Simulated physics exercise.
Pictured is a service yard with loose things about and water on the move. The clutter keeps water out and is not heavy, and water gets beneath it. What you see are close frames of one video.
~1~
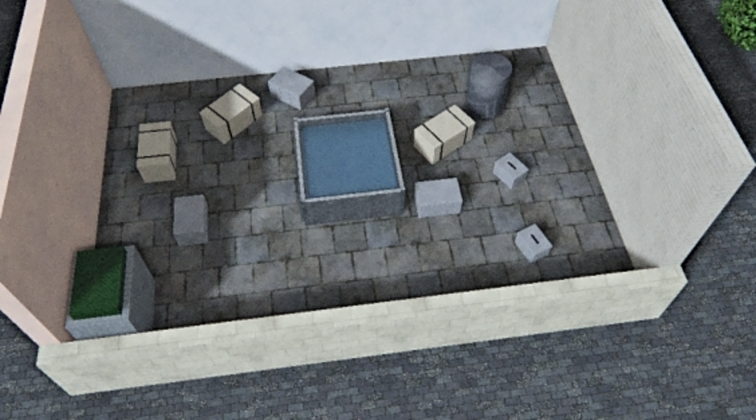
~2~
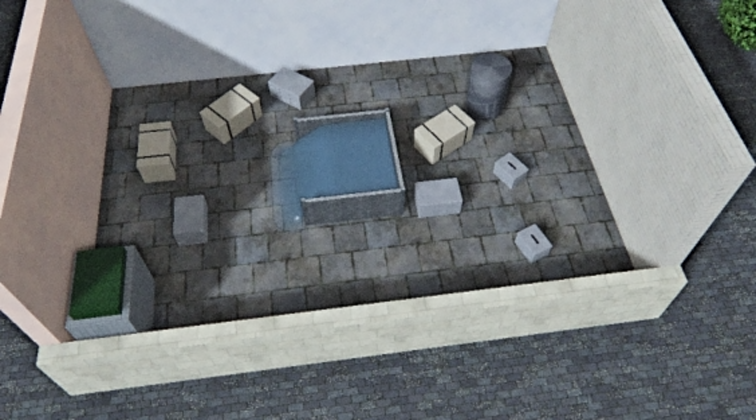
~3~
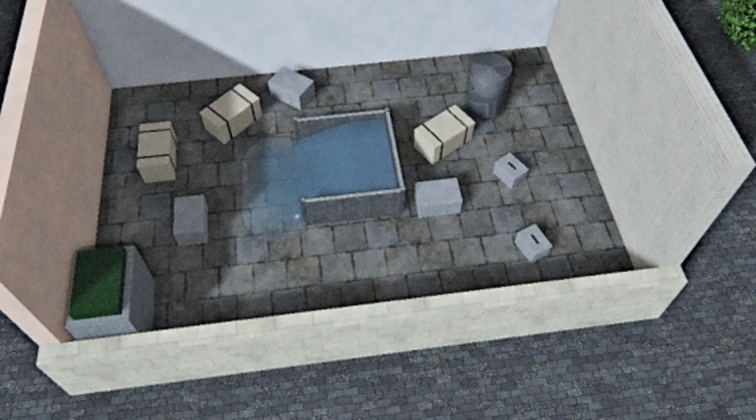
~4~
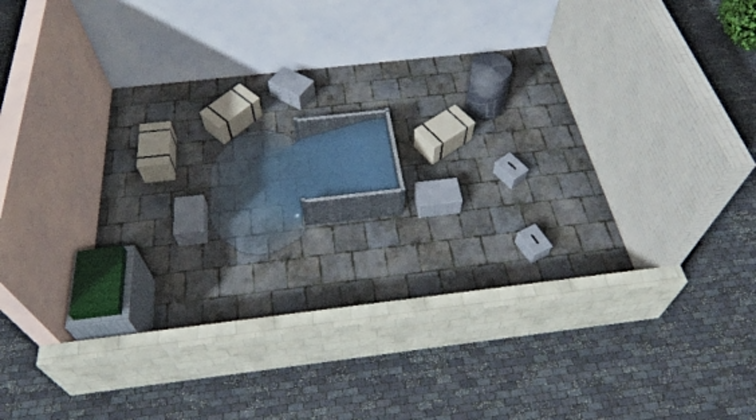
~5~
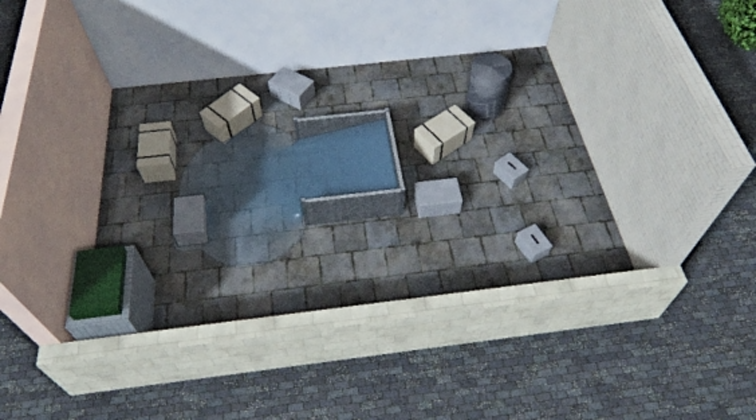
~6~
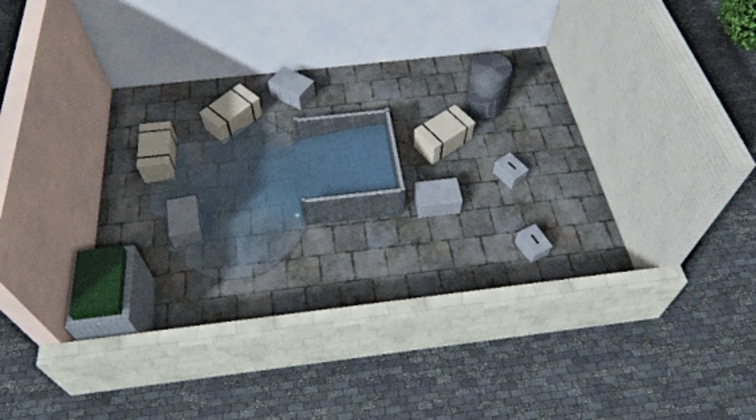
A walled, stone-paved yard is seen from high above by a still camera, with a square grey-rimmed pool of blue water near its centre. Cream crates with dark bands, pale grey blocks and a dark grey barrel stand around it, and a green-topped planter fills the lower left corner. The pool's left side opens, water spreads leftward across the paving, and one grey block shifts slightly left.
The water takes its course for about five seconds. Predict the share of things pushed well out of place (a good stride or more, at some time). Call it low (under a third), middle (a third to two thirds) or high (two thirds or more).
Low.
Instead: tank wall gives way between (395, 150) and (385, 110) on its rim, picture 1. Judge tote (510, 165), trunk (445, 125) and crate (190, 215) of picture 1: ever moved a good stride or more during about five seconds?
Taking them in order, covered the distance, covered the distance, short of it.
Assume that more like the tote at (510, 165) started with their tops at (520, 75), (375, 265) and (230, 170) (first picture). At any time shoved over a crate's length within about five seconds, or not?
Results - 1: Doesn't go far; 2: Doesn't go far; 3: Ends up far away.
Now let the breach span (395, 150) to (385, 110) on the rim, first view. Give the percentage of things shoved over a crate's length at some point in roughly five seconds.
Roughly 20 per cent.
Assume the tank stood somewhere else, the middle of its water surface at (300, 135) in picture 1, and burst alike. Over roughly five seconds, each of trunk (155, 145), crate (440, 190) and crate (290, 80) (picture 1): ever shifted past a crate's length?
Object by object, in turn: Travelled a good distance, lingered near its place, lingered near its place.
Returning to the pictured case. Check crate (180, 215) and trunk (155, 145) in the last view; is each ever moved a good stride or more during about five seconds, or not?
First: Goes past it; second: Goes past it.
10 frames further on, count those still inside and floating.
Tally: 1.
A moment on, 1 of 8 are well off their spots; 0 afloat.
Next, 2 of 8 are well off their spots; 1 afloat.
Later, 2 of 8 are well off their spots; 1 afloat.
In the end, 2 of 8 are well off their spots, and 2 have been at some point; 1 afloat.
